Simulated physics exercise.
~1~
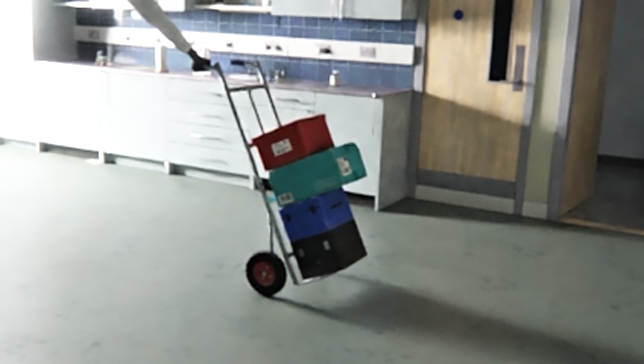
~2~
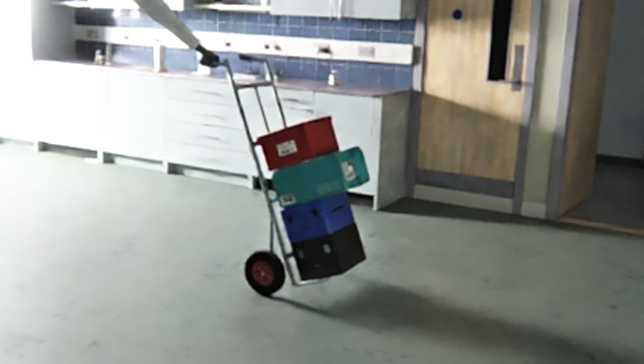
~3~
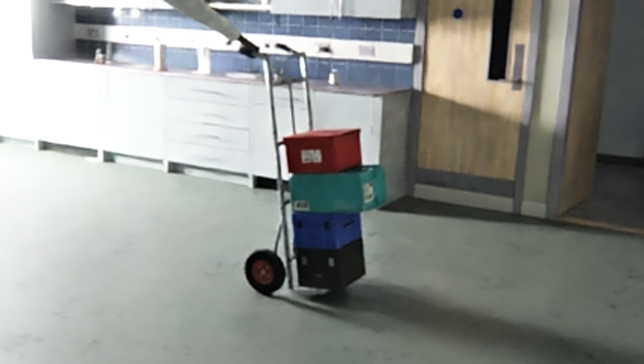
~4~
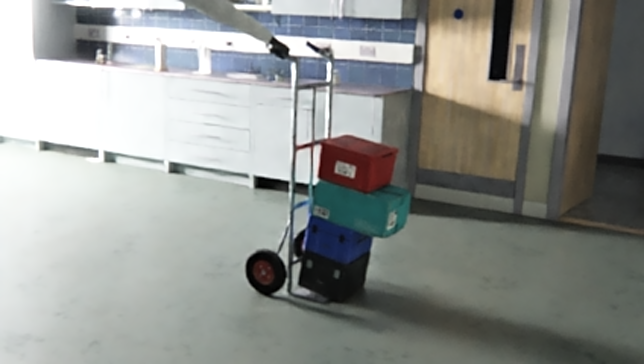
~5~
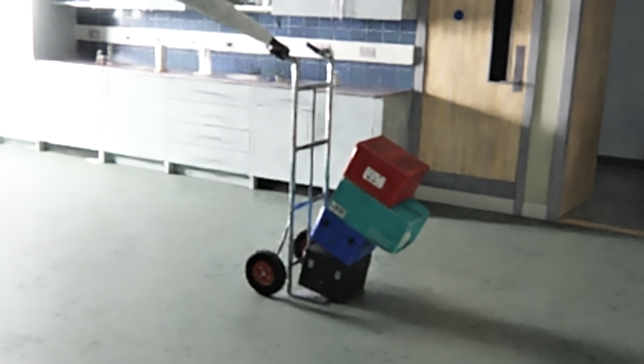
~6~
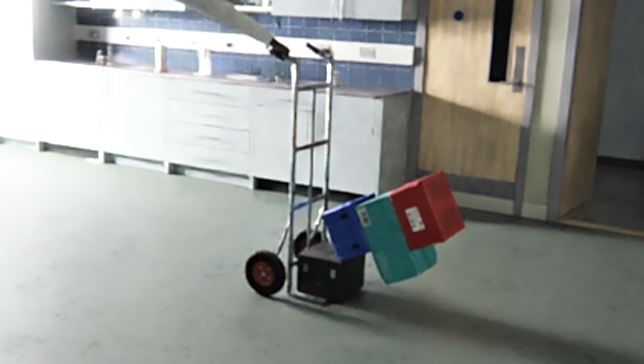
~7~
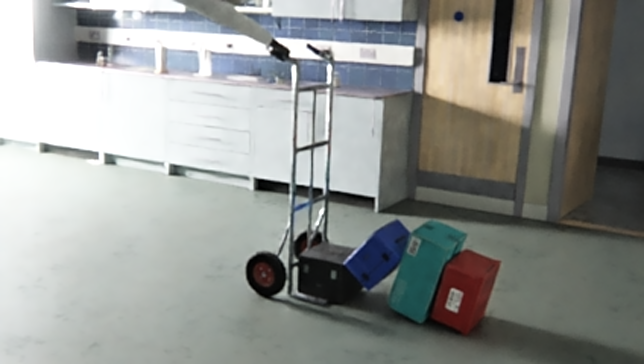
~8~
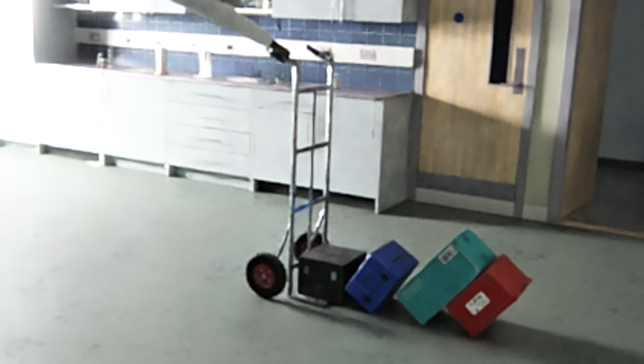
A stack of four boxes toppled off a hand truck as an arm swung it upright, with the red, turquoise and blue ones tipping together and tumbling to the right onto the floor, while the black one stayed at the base.
